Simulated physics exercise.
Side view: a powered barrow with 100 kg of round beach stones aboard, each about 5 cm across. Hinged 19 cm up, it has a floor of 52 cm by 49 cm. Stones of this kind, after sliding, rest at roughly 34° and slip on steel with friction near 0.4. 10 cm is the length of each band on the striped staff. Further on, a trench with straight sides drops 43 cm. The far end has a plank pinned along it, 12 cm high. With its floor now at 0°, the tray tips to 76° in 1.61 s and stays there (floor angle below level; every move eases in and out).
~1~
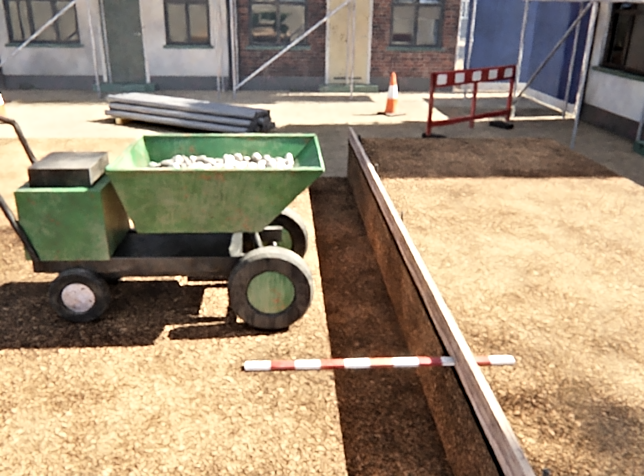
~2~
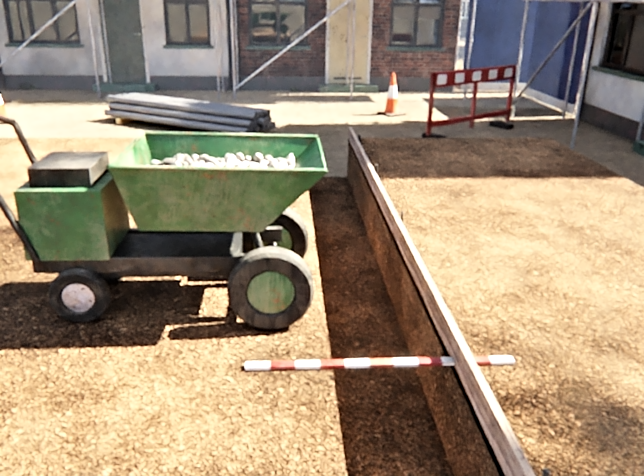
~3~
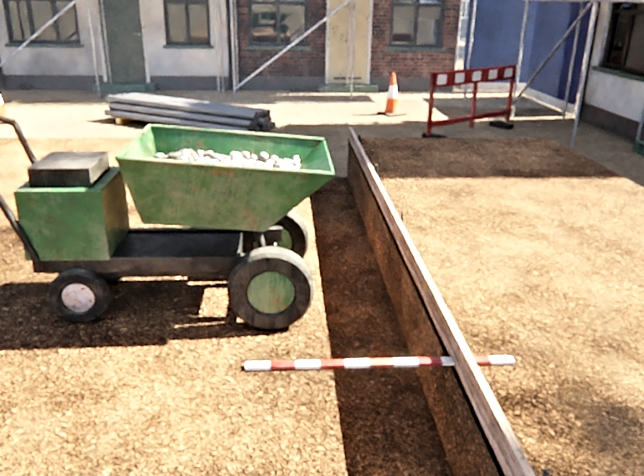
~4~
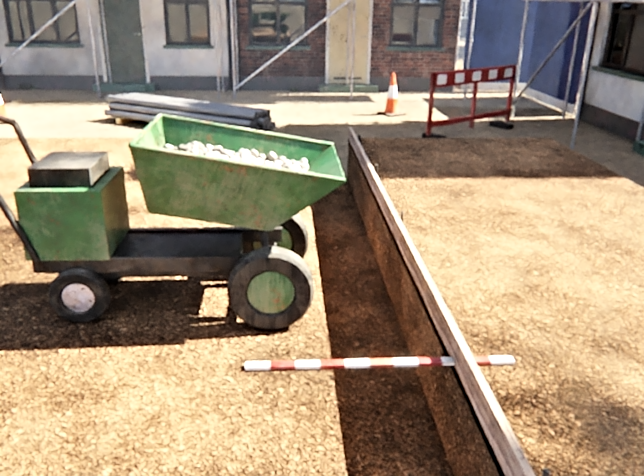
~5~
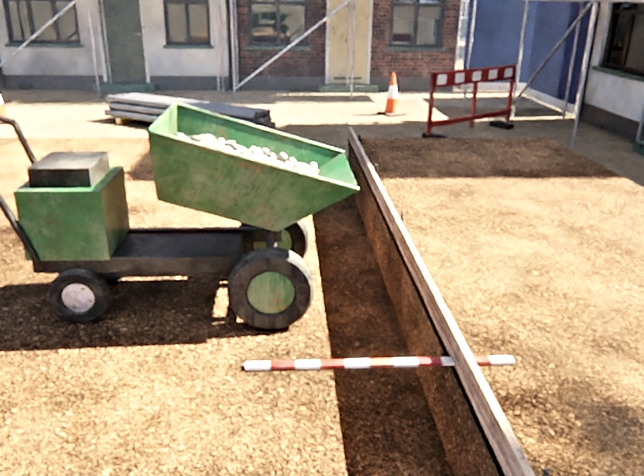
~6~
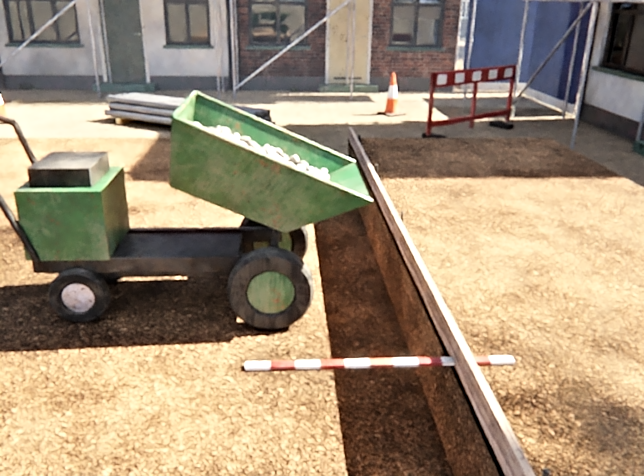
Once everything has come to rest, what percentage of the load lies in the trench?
69 %.
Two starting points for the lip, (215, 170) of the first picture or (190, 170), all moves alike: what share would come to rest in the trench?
It'd be around 100 per cent and after that around 70 per cent.
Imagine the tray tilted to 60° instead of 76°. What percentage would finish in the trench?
Then close to 55 per cent.
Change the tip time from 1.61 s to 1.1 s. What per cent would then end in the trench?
Trench share: Approx. 70%.
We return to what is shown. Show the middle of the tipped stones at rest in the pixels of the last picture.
Somewhere near pixel (399, 356).
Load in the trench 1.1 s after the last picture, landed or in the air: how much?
I'd say near 45 per cent at that time.
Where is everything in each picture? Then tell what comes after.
The tray is at 0°, its lip at (324, 170); the top of the load is at (219, 165), in the first frame.
The tray is at 1°, its lip at (326, 171); the top of the load is at (209, 163), in the second frame.
The tray is at 5°, its lip at (334, 175); the top of the load is at (187, 159), in the third frame.
The tray is at 10°, its lip at (345, 181); the top of the load is at (182, 153), in the fourth frame.
Lip at (358, 190), floor tilted 16°, highest stones at (190, 142), in the fifth frame.
Lip at (372, 202), floor tilted 24°, highest stones at (201, 133), in the sixth frame.
Then, 0.6 s after the last picture the floor is at 64°, 98 % in the tray, 2 % in the trench; the foremost stones are at (414, 260).
Then, 1.1 s after the last picture the floor is at 76°, 27 % in the tray, 45 % in the trench, 28 % past the trench; the foremost stones are at (544, 290).
Then, 1.5 s after the last picture the floor is at 76°, 1 % in the tray, 68 % in the trench, 31 % past the trench; the foremost stones are at (622, 296).
Then, 3.4 s after the last picture the floor is at 76°, 0 % in the tray, 69 % in the trench, 31 % past the trench; the foremost stones are past the picture's edge.
